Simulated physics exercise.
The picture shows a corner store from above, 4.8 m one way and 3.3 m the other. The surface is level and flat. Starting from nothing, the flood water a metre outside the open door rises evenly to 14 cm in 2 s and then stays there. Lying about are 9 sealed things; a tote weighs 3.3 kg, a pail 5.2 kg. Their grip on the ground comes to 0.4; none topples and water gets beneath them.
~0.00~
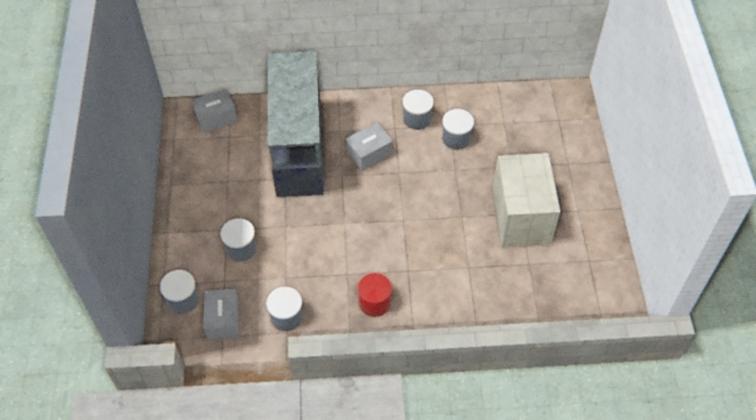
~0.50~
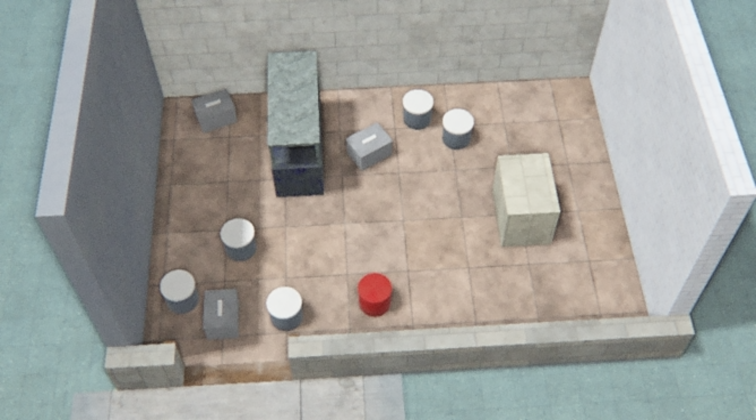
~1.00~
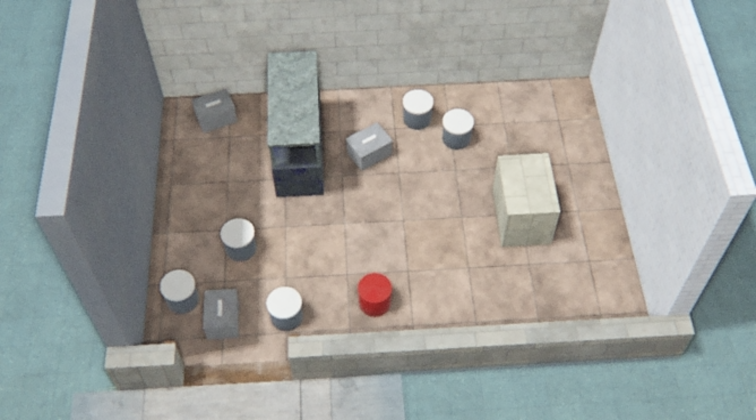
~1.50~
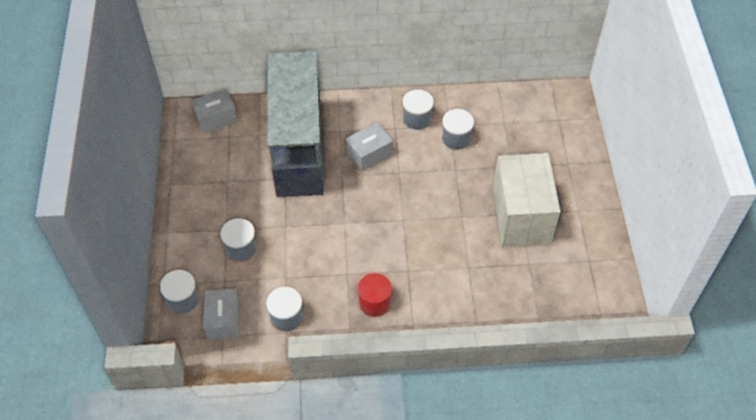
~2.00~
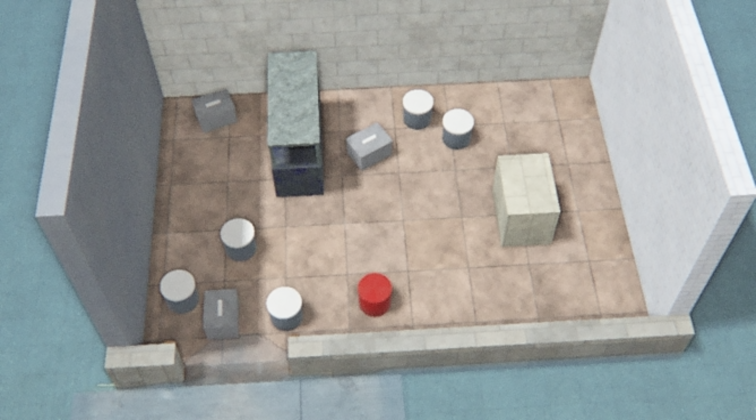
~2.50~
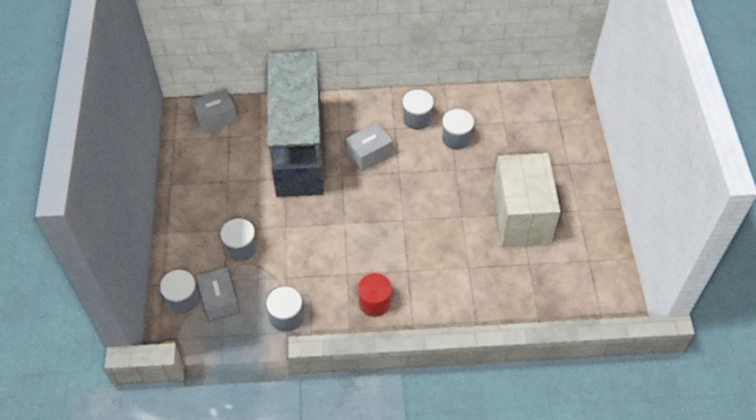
We see a small walled store from above, with white-topped drums, grey boxes and a red pail standing still; water spreads through the gap in the front wall, and the grey box near it shifts slightly.
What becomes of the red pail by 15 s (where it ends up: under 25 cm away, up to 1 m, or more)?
It's going to remain roughly in place.
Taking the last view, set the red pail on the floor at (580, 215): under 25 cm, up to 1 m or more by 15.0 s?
In that run it hardly drifts.
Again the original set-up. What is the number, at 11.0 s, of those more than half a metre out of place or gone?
By that point, 3.
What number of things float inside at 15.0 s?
That would be 5 of them.
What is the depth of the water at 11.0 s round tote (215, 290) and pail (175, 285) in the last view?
Depths: Near 10 cm, then near 11 cm.
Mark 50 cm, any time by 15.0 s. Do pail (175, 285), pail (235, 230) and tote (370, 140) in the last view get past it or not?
Going one by one, I get above, above and within.
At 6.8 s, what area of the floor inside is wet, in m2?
Roughly 11.0 m2.
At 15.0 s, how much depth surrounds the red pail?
Around 3 cm.
After 3.5 s the red pail is near (375, 288), 0.0 m from its start, aground; 0 afloat.
After 6.8 s the red pail is near (375, 288), 0.0 m from its start, aground; 4 afloat.
After 11.0 s the red pail is near (375, 288), 0.0 m from its start, aground; 5 afloat.
After 15.0 s the red pail is near (375, 288), 0.0 m from its start, aground; 5 afloat.
